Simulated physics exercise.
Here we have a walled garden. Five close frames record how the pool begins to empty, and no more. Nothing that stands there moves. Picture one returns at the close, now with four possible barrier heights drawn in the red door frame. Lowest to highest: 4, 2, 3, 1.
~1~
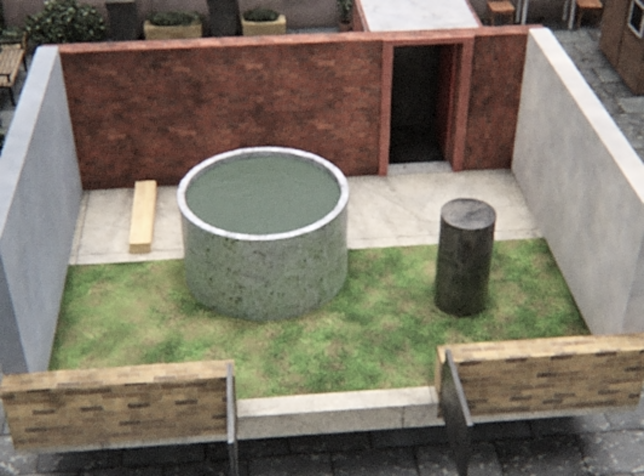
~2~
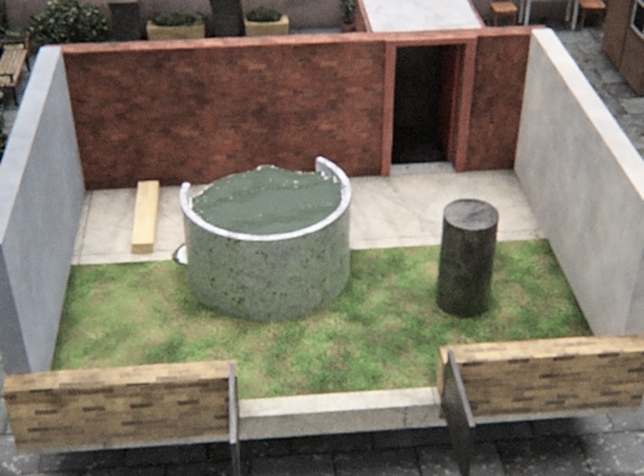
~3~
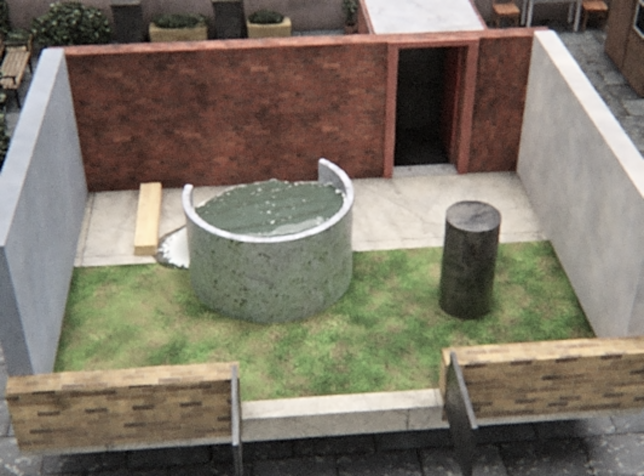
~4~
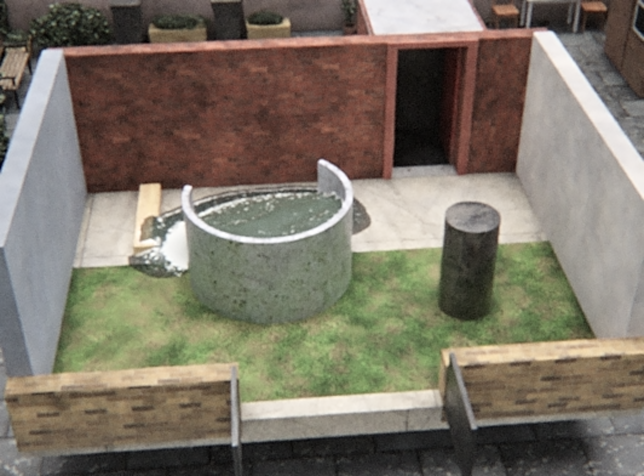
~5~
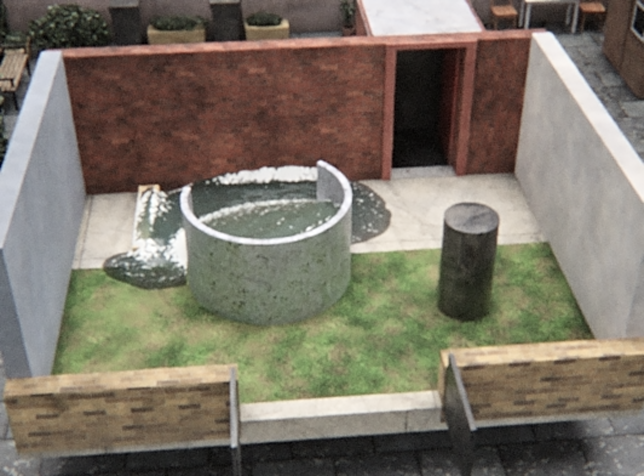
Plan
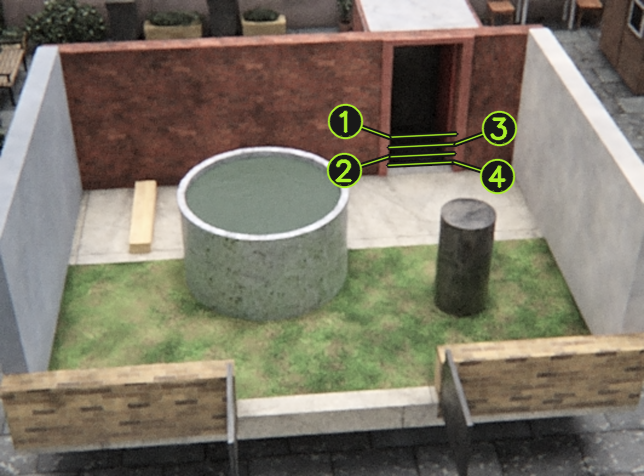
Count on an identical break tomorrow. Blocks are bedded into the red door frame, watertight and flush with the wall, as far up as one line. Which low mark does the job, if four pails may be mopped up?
4 is the one.
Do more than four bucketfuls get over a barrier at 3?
No, not at all.
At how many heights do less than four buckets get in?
All four.
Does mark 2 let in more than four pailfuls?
No, not at all.
On the marked copy, 1 at (422, 135); 2 at (421, 155); 3 at (422, 145); 4 at (421, 163); from the bottom up 4, 2, 3, 1.
Choosing 1, nothing gets over.
Choosing 2, nothing gets over.
Choosing 3, nothing gets over.
Choosing 4, a splash gets over, under a bucket.
